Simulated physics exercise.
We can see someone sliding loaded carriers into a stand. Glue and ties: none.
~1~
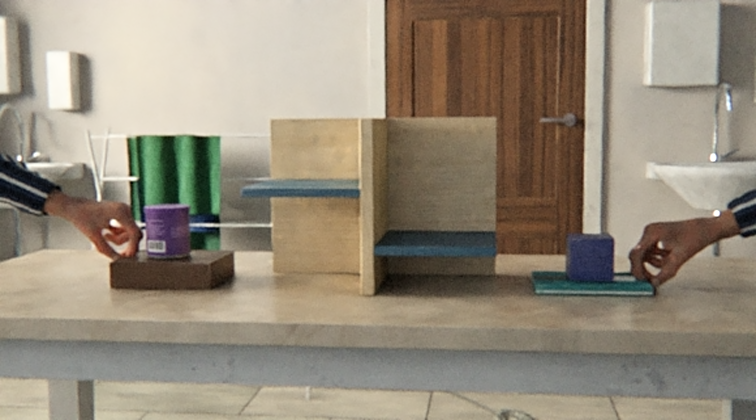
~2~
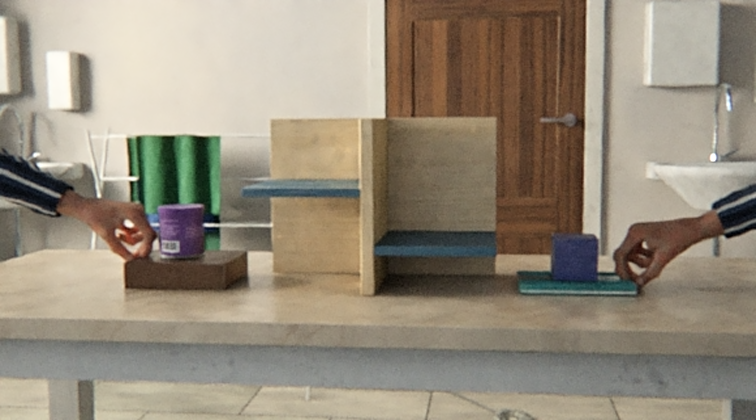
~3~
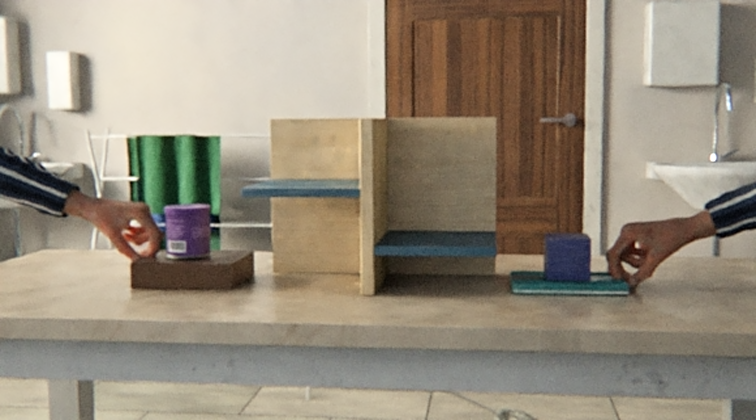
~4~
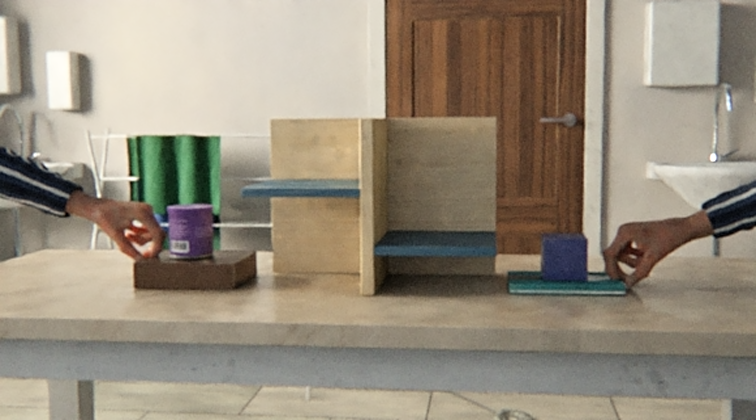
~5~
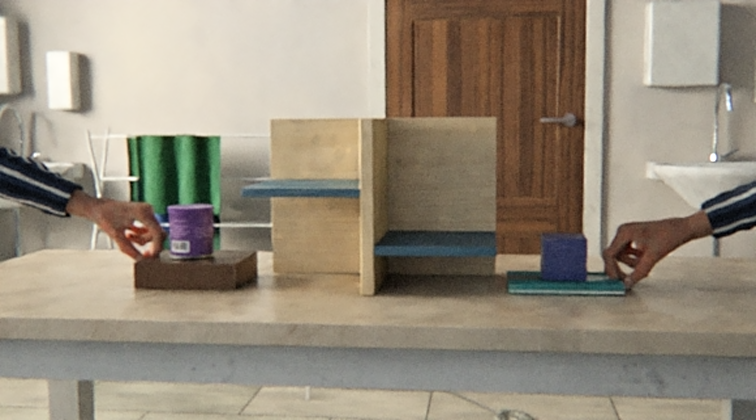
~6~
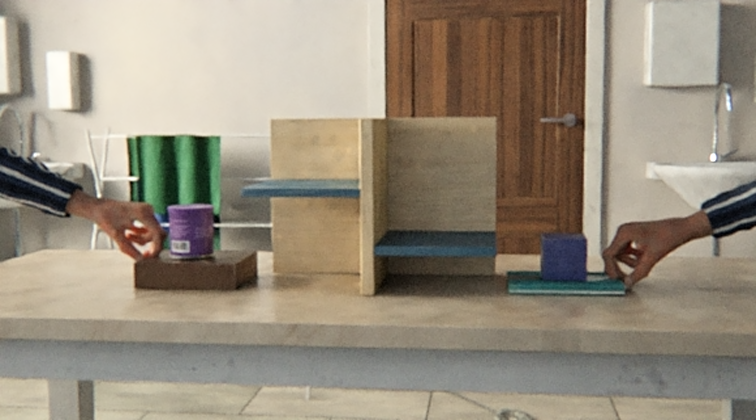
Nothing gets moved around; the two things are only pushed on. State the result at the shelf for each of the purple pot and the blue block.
In the end purple pot: Fits under. Blue block: Bumps.
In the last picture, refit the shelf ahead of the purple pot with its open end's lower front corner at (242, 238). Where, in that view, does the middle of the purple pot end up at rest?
(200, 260) or so.
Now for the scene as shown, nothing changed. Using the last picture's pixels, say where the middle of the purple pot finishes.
Its middle settles near (301, 232) in the last picture.
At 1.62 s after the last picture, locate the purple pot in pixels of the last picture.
Somewhere near (292, 232) in the last view.
Then, 1.62 s on from there, purple pot riding along near (292, 232); blue block pushed back on its carrier near (518, 257).
In the end, the purple pot rides in untouched, near (301, 232); the blue block gets scraped off its spot, near (548, 266).
